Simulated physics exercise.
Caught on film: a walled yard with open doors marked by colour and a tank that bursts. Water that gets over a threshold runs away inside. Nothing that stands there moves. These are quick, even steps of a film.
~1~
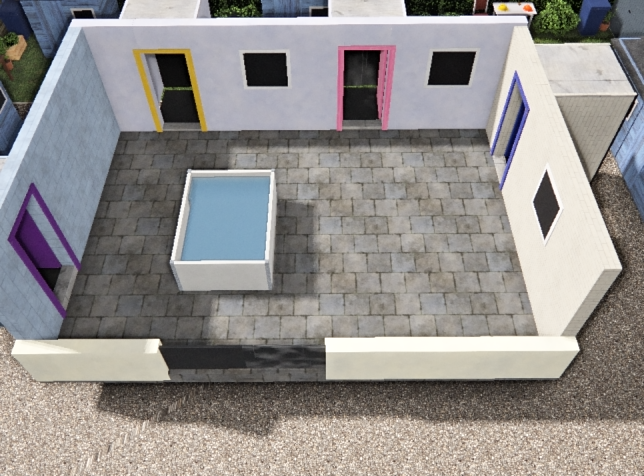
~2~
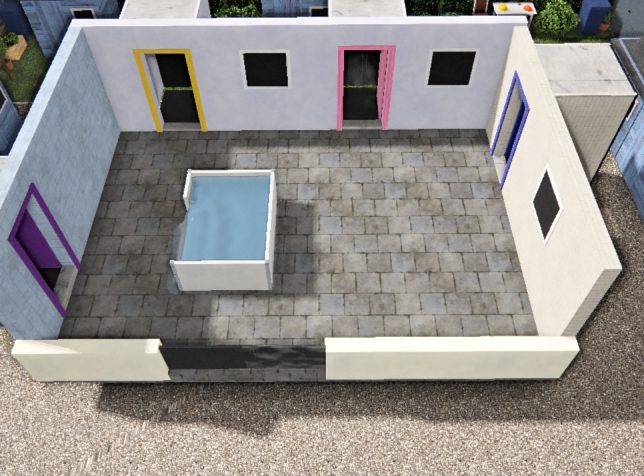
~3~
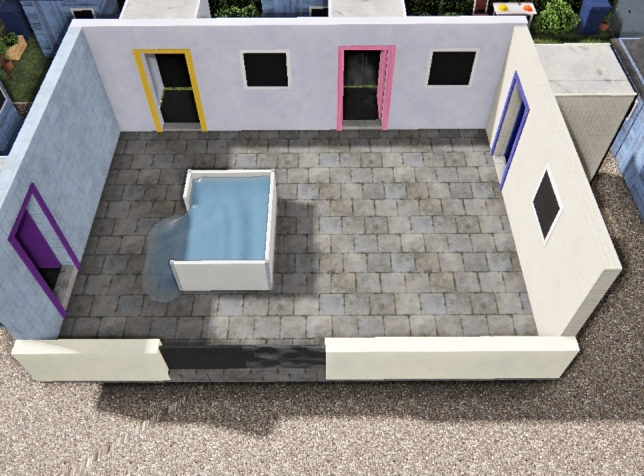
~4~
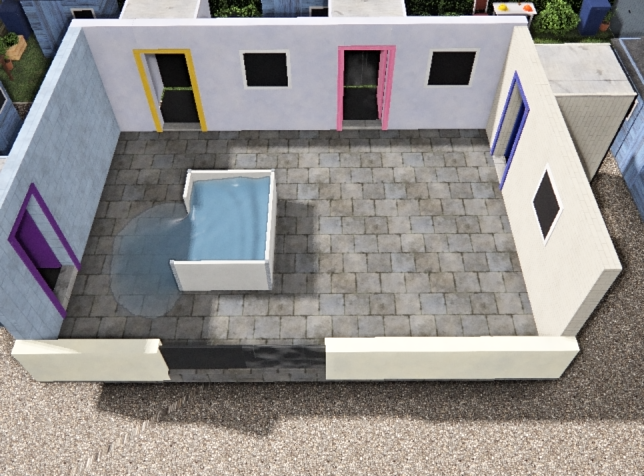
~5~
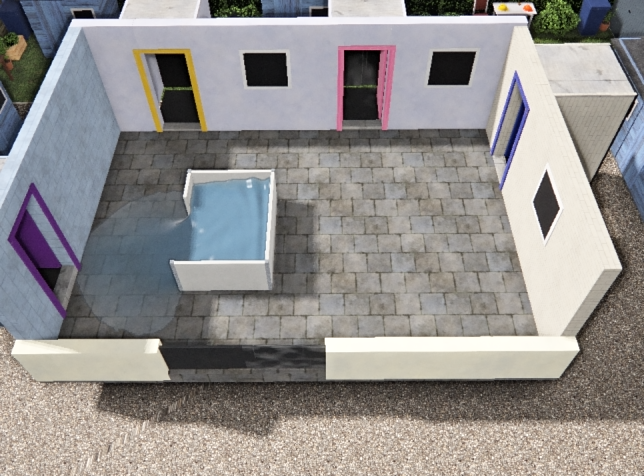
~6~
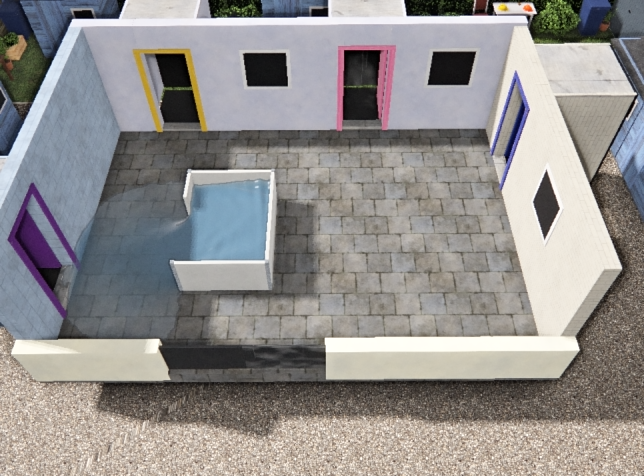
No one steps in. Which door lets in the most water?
The purple door.
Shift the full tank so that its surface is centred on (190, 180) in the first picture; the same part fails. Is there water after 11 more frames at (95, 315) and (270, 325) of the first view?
As listed: Covered, not flooded.
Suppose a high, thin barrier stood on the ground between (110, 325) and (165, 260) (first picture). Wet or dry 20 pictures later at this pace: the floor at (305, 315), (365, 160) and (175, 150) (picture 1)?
In that order: Wet, clear, covered.
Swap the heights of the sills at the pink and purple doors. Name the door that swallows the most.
That is the purple door.
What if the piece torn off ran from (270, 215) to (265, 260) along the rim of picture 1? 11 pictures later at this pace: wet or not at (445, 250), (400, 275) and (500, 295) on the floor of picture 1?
In turn: Covered, under water, covered.
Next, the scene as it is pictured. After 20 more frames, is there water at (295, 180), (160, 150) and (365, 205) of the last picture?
In turn: Free of water, flooded, free of water.
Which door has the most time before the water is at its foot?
I say the one in blue.
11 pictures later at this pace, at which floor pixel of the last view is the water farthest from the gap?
Around (121, 133).
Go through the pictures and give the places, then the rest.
The tank at (226, 217) is whole and still, in the first picture.
Water pours out at (187, 247) and has run to (172, 290), in the second picture.
Water pours out at (187, 248) and has run to (154, 296), in the third picture.
The front is at (120, 236), out from the gap at (187, 249), in the fourth picture.
The front is at (89, 238), out from the gap at (187, 249), in the fifth picture.
The front is at (67, 311), out from the gap at (187, 249), in the sixth picture.
A moment on, water covers 15 % of the floor; yellow door not reached, pink door not reached, blue door not reached, purple door some in.
Next, water covers 20 % of the floor; yellow door wet at the sill, nothing in, pink door not reached, blue door not reached, purple door a lot in.
Then, water covers 40 % of the floor; yellow door some in, pink door not reached, blue door not reached, purple door a lot in.
Later, water covers 85 % of the floor; yellow door a lot in, pink door wet at the sill, nothing in, blue door not reached, purple door a lot in.
In the end, water covers 95 % of the floor; yellow door a lot in, pink door wet at the sill, nothing in, blue door a trickle in, purple door a lot in; the purple door has let in the most.
